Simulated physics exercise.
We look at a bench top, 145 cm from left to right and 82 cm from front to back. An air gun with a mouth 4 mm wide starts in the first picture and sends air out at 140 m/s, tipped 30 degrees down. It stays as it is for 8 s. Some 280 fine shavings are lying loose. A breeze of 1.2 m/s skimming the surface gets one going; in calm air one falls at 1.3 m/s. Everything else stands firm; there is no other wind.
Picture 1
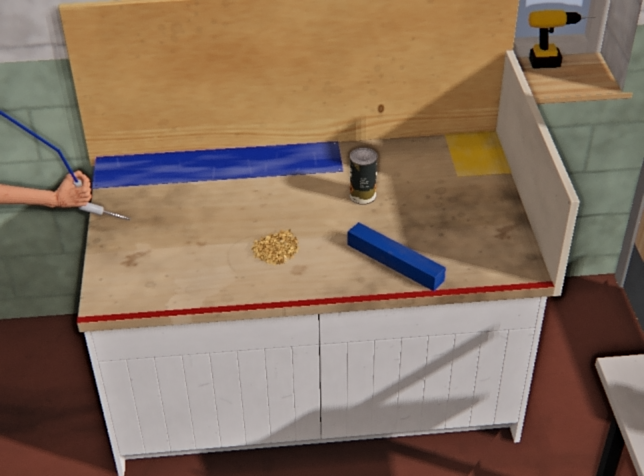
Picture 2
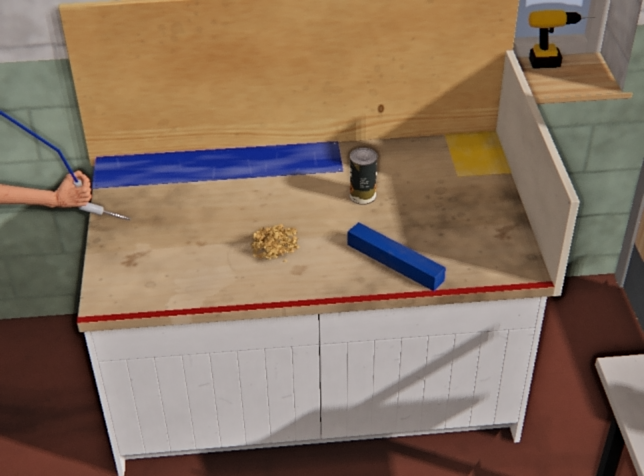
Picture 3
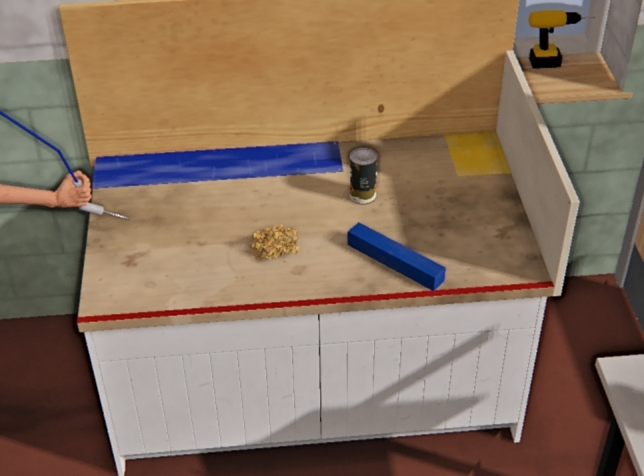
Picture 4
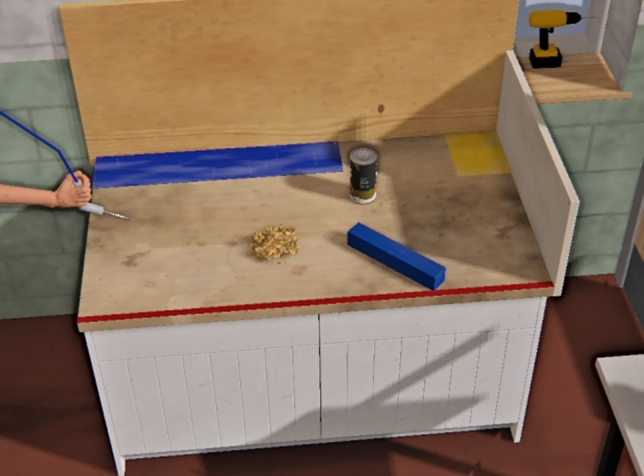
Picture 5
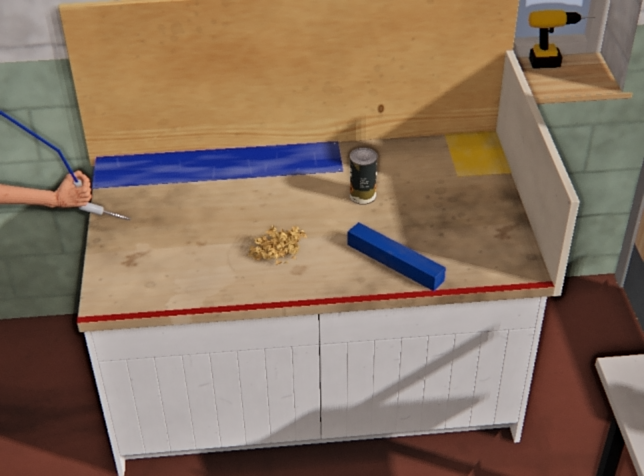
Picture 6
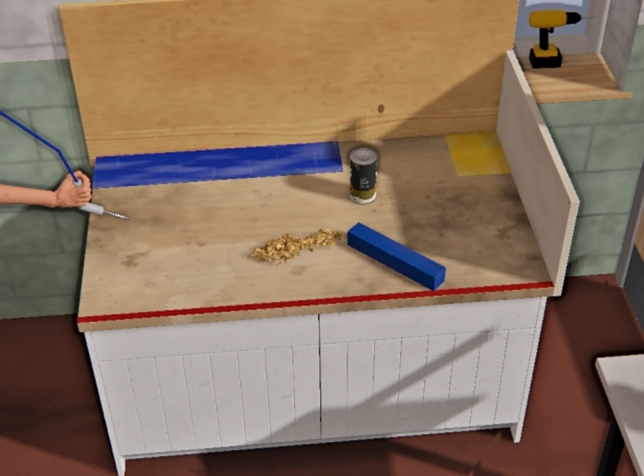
Fine golden shavings lie in a small heap on a worn wooden bench top, seen from above and in front by a still camera. A hand at the left holds an air gun on a blue hose, with a blue sheet and dark tin behind, a yellow mat back right, a blue plank right of the heap, and a red front edge. The shavings first sit almost unchanged, then some spread rightward toward the plank in a loose streak.
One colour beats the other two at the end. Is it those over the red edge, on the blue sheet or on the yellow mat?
The biggest group is at the red one.
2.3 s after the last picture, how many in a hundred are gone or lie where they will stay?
About 80 %.
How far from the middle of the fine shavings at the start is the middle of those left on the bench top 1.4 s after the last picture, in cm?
About 40 cm.
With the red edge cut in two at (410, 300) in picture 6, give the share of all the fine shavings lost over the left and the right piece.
Some 25 % left, 50 % right.
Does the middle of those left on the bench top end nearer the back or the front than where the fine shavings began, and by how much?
To the back, by about 5 cm.
Then, 1.4 s after the last picture, 39 % are on the move or not yet settled, 55 % are over the red edge, 0 % on the blue sheet and 0 % on the yellow mat; the middle of those still in play is near (370, 227).
Then, 2.3 s after the last picture, 24 % are on the move or not yet settled, 63 % are over the red edge, 0 % on the blue sheet and 0 % on the yellow mat; the middle of those still in play is near (465, 239).
Then, 4.2 s after the last picture, 15 % are on the move or not yet settled, 70 % are over the red edge, 0 % on the blue sheet and 0 % on the yellow mat; the middle of those still in play is near (529, 223).
Then, 7.8 s after the last picture, at the end, 72 % are over the red edge, 0 % on the blue sheet and 0 % on the yellow mat; the middle of those still in play is near (528, 219).
